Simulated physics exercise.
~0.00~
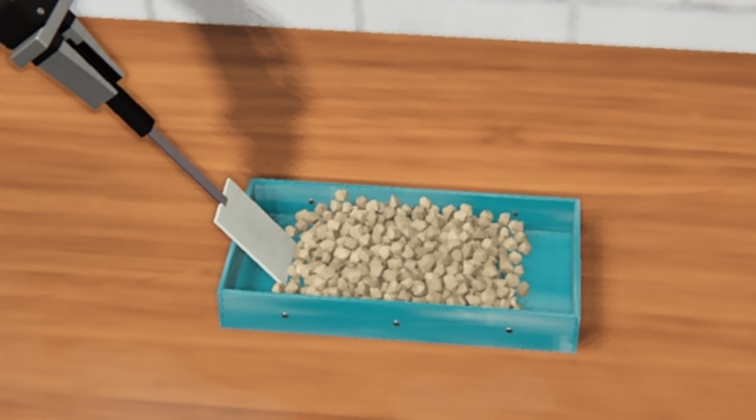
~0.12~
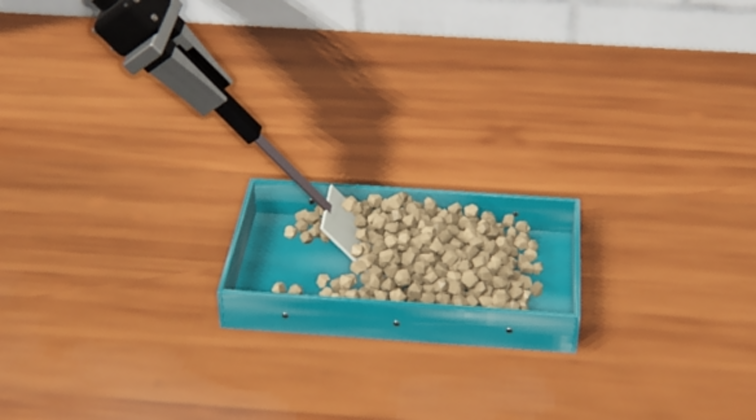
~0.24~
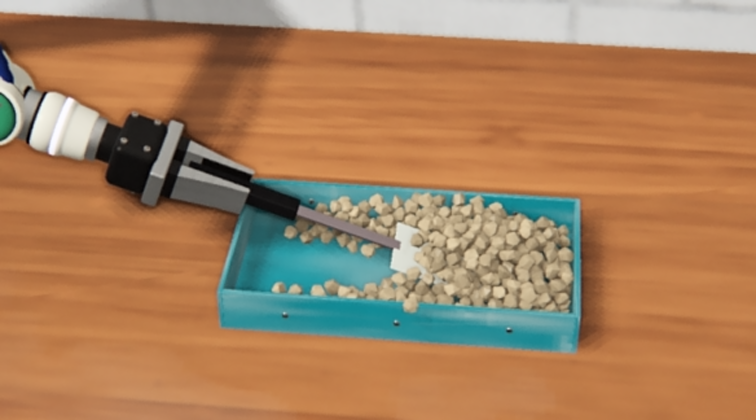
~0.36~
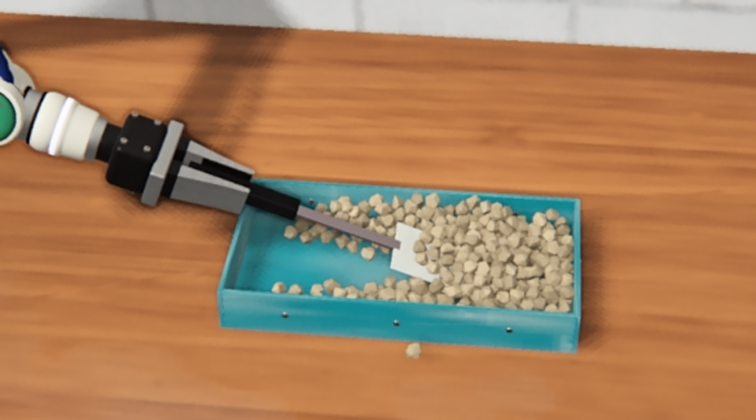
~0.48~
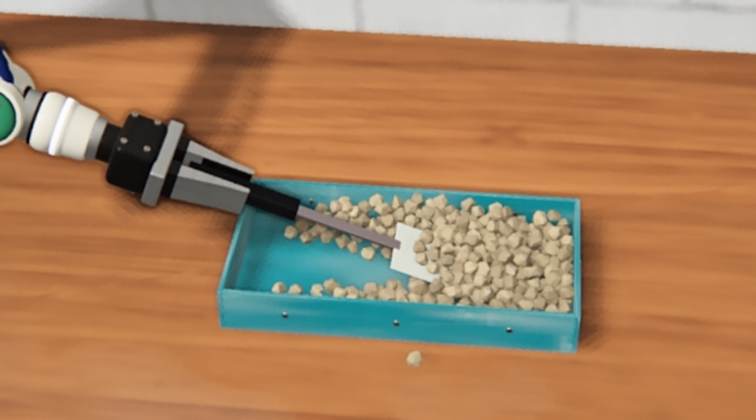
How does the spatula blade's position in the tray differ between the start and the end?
At the start the blade is near the left end of the tray, and by the end it is farther right and slightly lower in view, near the middle of the tray.
On a wooden table, a robot arm pushes a spatula rightward through small beige pebbles in a blue tray, heaping them toward the right end. The blade stops near the middle, and one pebble drops over the near side and comes to rest on the table.
